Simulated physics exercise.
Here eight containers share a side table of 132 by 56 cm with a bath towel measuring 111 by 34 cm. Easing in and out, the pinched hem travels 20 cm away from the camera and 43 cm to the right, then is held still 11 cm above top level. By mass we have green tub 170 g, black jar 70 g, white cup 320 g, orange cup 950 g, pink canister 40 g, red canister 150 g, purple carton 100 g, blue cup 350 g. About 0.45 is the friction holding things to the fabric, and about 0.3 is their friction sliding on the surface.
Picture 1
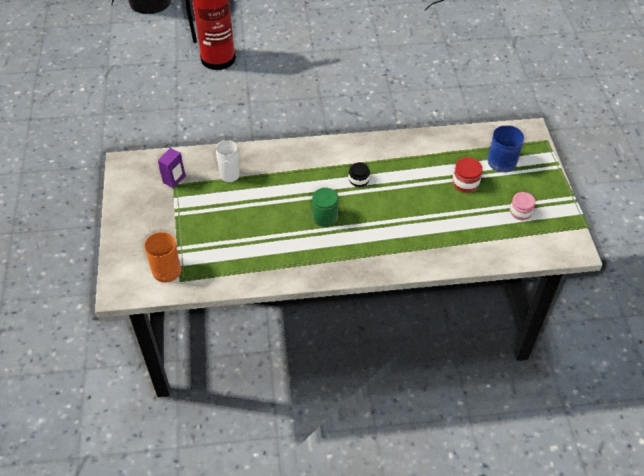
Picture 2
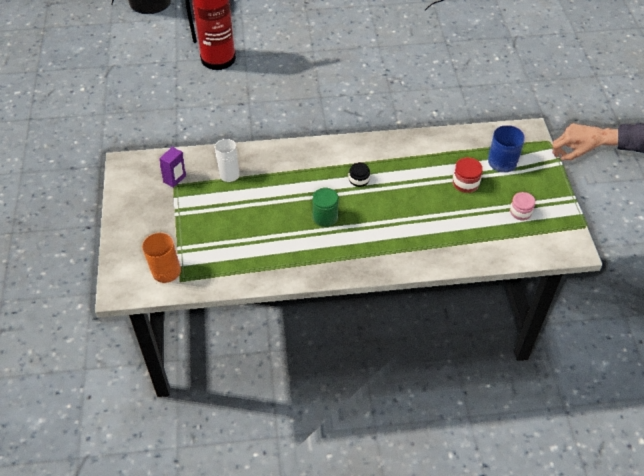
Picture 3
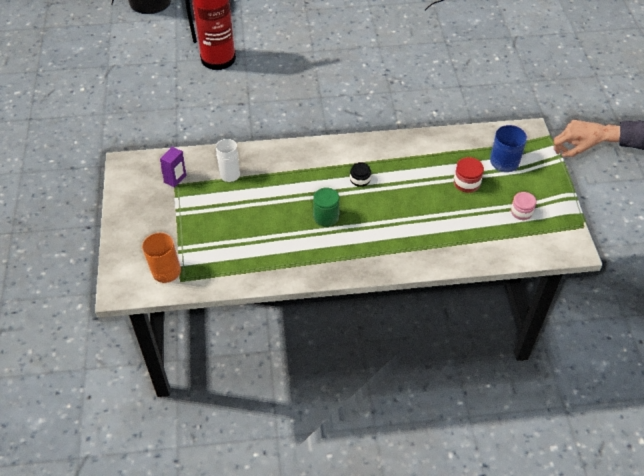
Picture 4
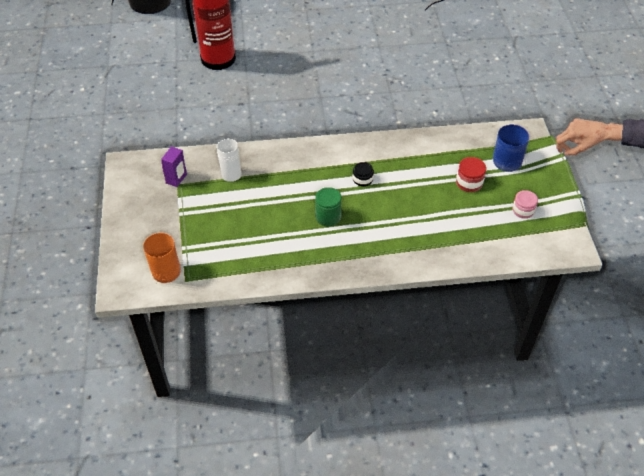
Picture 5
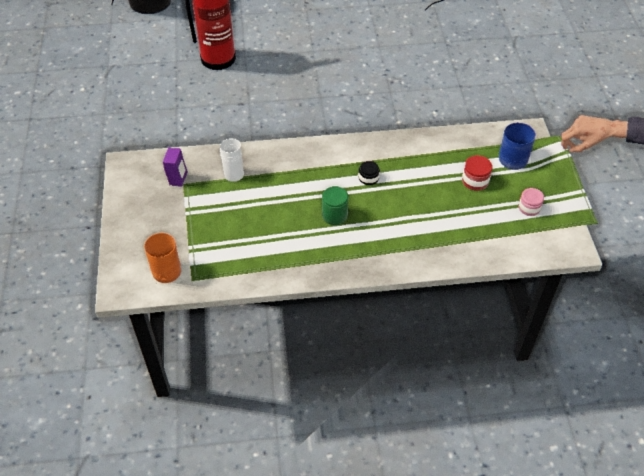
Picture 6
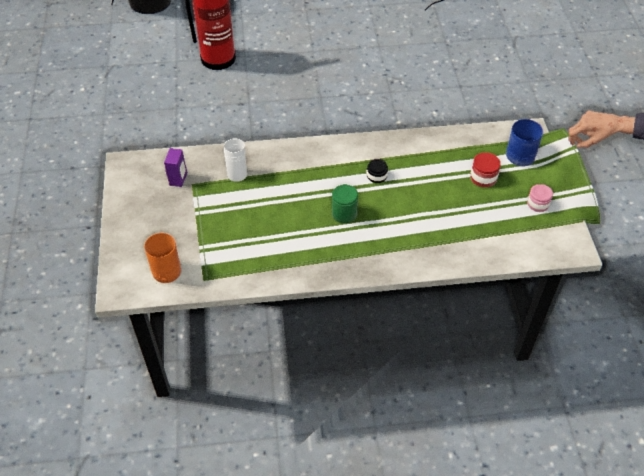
On a side table, a hand pinched the corner of a green and white striped towel and pulled it to the right, carrying the blue, red, pink, black and green containers along with it.
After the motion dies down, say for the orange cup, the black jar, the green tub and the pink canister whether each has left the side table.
Orange cup - has not left; black jar - has left; green tub - has left; pink canister - has left.
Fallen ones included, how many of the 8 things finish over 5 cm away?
Total: 6.
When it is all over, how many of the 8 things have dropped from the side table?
Count recorded: 5.
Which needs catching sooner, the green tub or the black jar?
First goes the black one.
Next, 85 % of the bath towel is still over the top; pink canister 20 cm off its start, green tub 18 cm off its start, black jar 17 cm off its start.
Then, 65 % of the bath towel is still over the top; pink canister over the edge, green tub 38 cm off its start, black jar 37 cm off its start.
After that, 20 % of the bath towel is still over the top; green tub 82 cm off its start at (586, 125), black jar over the edge, pink canister over the edge.
Later, 0 % of the bath towel is still over the top; green tub over the edge, black jar over the edge, pink canister over the edge.
At the end, 0 % of the bath towel is still over the top; green tub over the edge, black jar over the edge, pink canister over the edge, orange cup 0 cm off its start at (160, 245).
